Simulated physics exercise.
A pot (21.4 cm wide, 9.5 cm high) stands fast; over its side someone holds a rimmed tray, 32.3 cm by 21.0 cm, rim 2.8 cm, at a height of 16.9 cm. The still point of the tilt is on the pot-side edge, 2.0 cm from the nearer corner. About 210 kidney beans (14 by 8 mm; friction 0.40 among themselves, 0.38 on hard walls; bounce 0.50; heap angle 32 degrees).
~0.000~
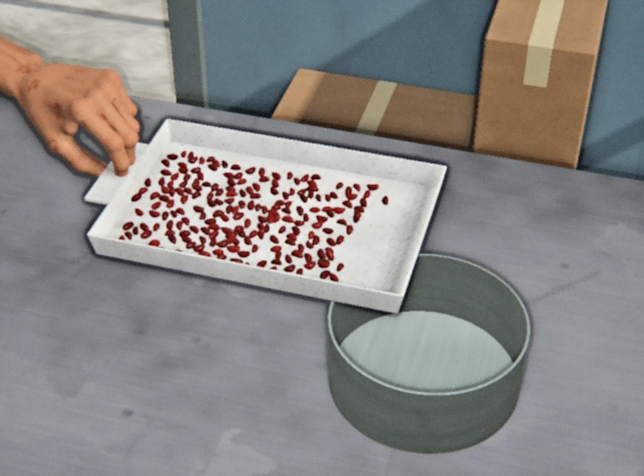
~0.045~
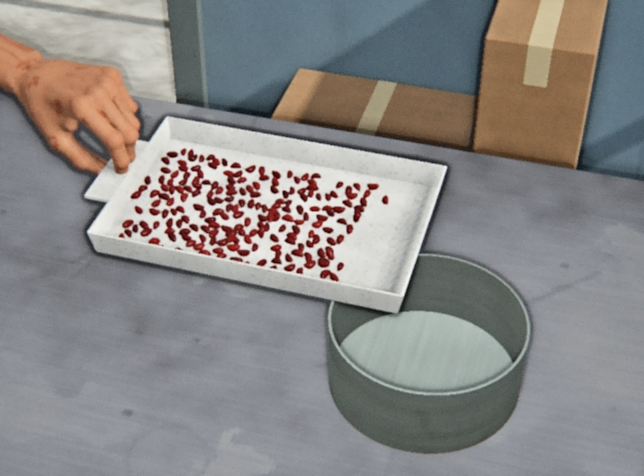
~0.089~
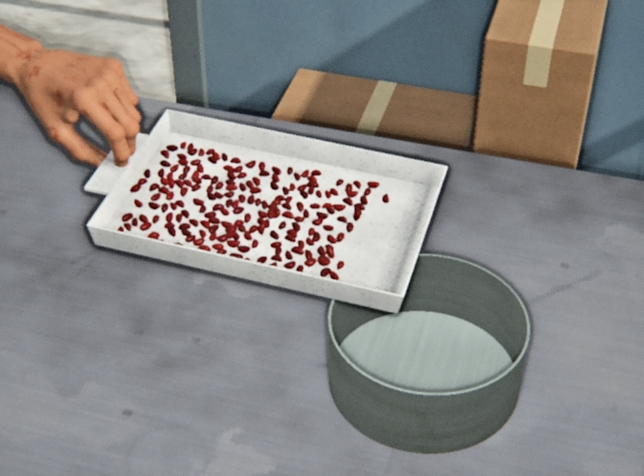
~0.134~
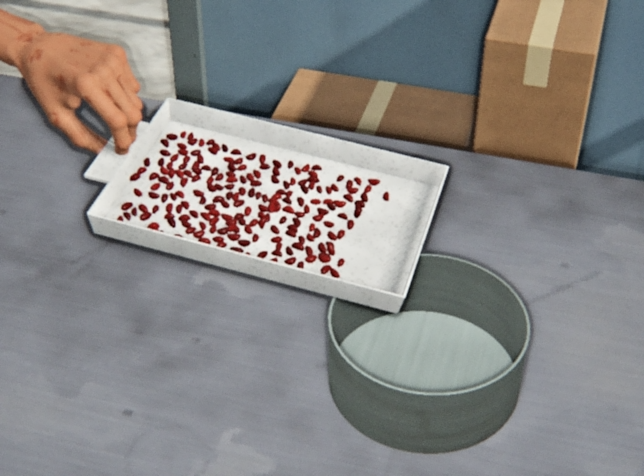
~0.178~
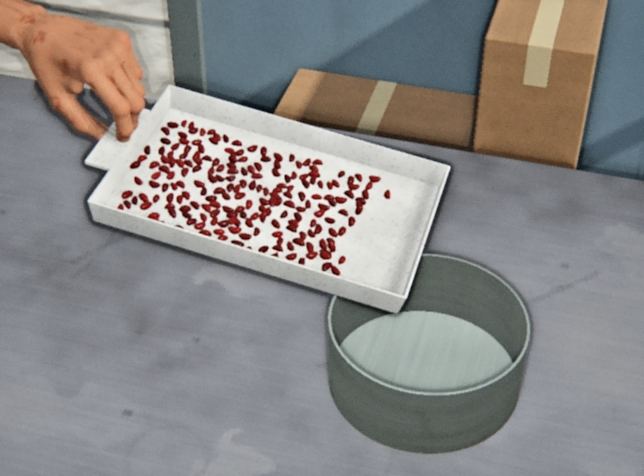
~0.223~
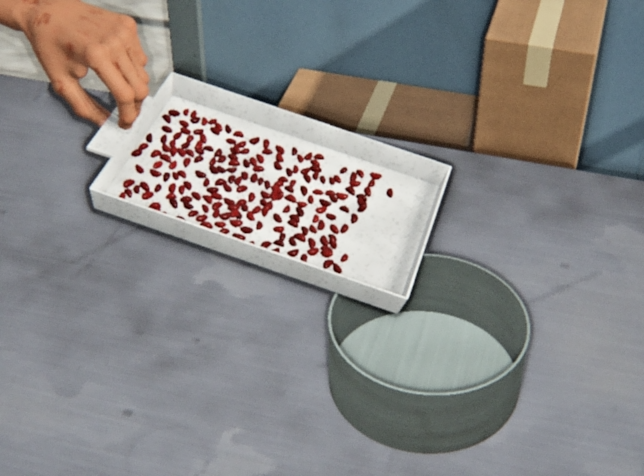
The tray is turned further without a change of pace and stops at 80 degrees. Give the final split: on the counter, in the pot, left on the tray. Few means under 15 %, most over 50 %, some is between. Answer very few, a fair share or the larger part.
On the counter: Very few; in the pot: A fair share; left on the tray: The larger part.
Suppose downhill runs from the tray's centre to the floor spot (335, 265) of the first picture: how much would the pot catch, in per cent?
About 45 per cent.
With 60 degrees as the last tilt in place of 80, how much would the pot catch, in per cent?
Then about 20 per cent.
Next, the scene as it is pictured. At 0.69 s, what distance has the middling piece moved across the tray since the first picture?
Some 12 cm.
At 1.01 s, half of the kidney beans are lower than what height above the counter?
Roughly 18 cm.
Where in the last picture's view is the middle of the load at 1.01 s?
At about (426, 247).
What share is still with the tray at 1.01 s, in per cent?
About 80 per cent.
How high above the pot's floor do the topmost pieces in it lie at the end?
About 1.0 cm.
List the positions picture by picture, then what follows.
In the first picture, tray tilt 0 degrees, front corners at (94, 233) and (398, 292); middle of the pieces at (238, 216); pot at (429, 319).
In the second picture, tray tilt 1 degrees, front corners at (94, 230) and (398, 292); middle of the pieces at (238, 215).
In the third picture, tray tilt 2 degrees, front corners at (94, 223) and (399, 292); middle of the pieces at (238, 211).
In the fourth picture, tray tilt 5 degrees, front corners at (94, 212) and (401, 293), lowest corner right front; middle of the pieces at (238, 204).
In the fifth picture, tray tilt 8 degrees, front corners at (95, 200) and (402, 293), lowest corner right front; middle of the pieces at (239, 196).
In the sixth picture, tray tilt 11 degrees, front corners at (97, 187) and (403, 294), lowest corner right front; middle of the pieces at (241, 189); pot at (429, 319). The tray's pace is about 70 degrees a second.
After 0.69 s, tilt 44 degrees; the tray holds 100 %, the pot 0 %.
After 1.01 s, tilt 66 degrees; the tray holds 80 %, the pot 10 %.
After 1.42 s, tilt 80 degrees; the tray holds 70 %, the pot 25 %.
By 2.5 s all is still; counter 5 %, pot 30 %, tray 65 %.
